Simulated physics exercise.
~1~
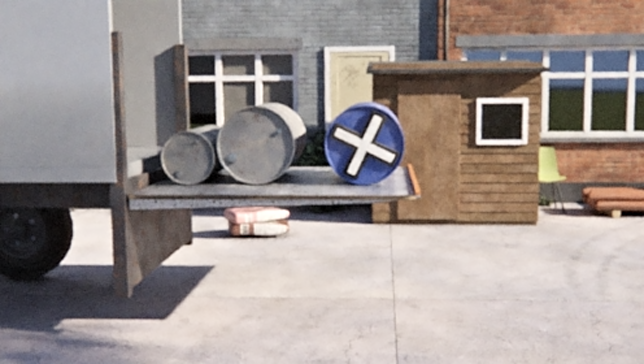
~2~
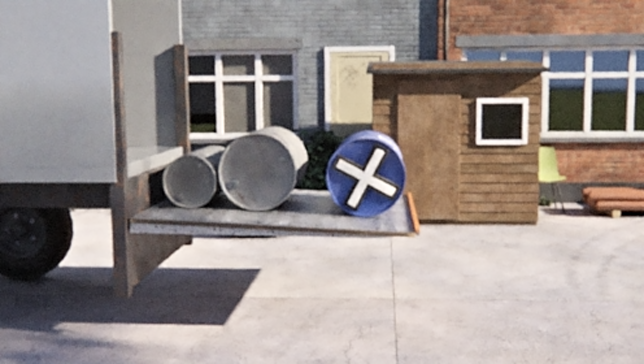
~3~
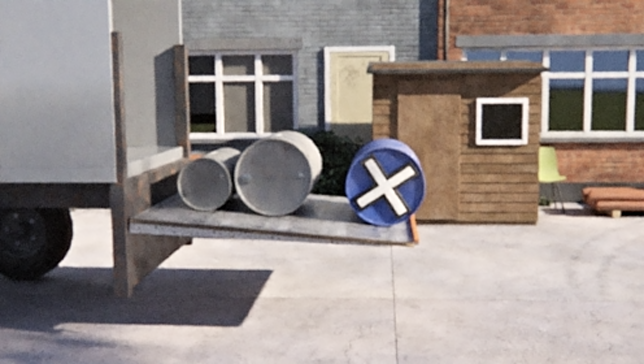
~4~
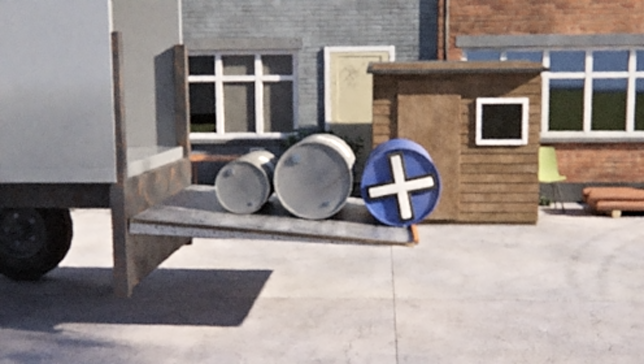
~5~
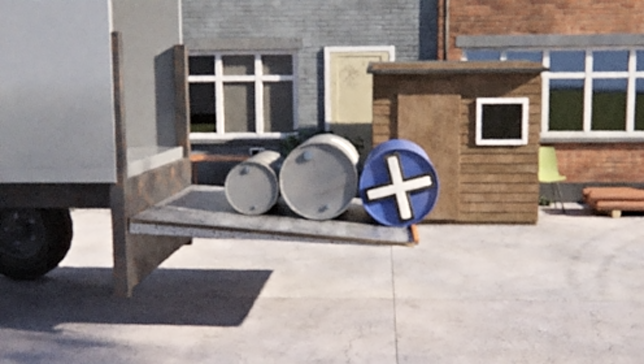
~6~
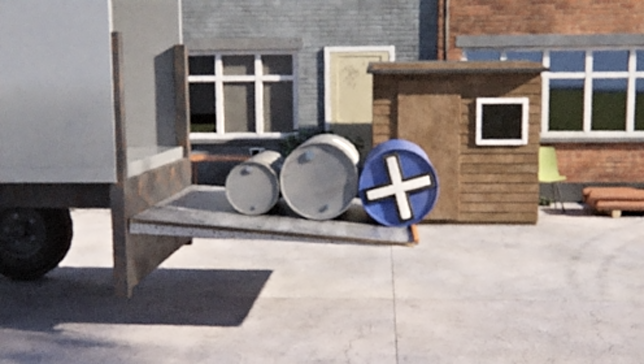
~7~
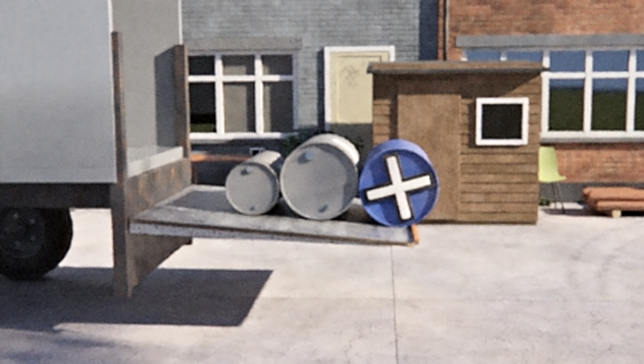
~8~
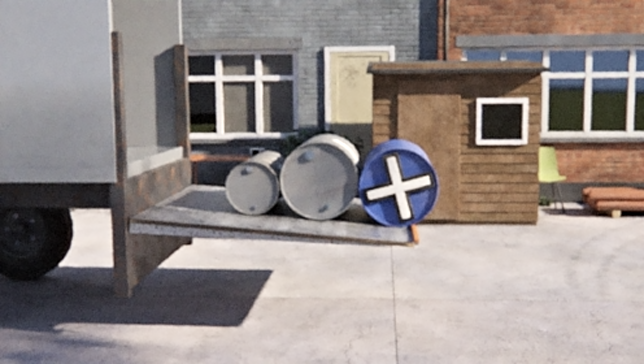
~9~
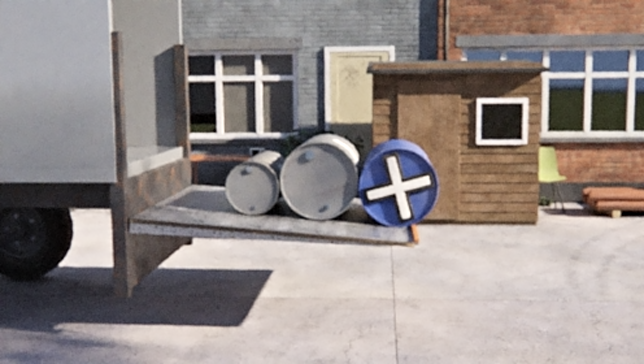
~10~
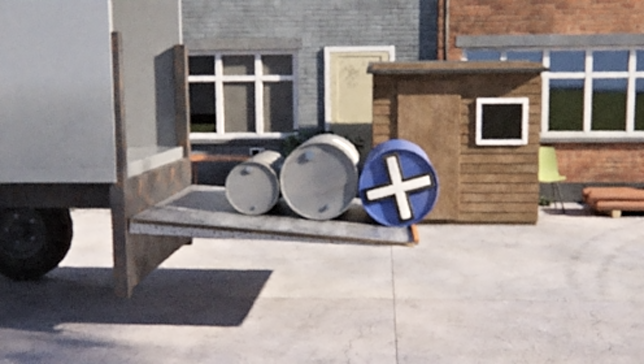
On a tilting tail-lift, three drums roll right and settle against its edge.
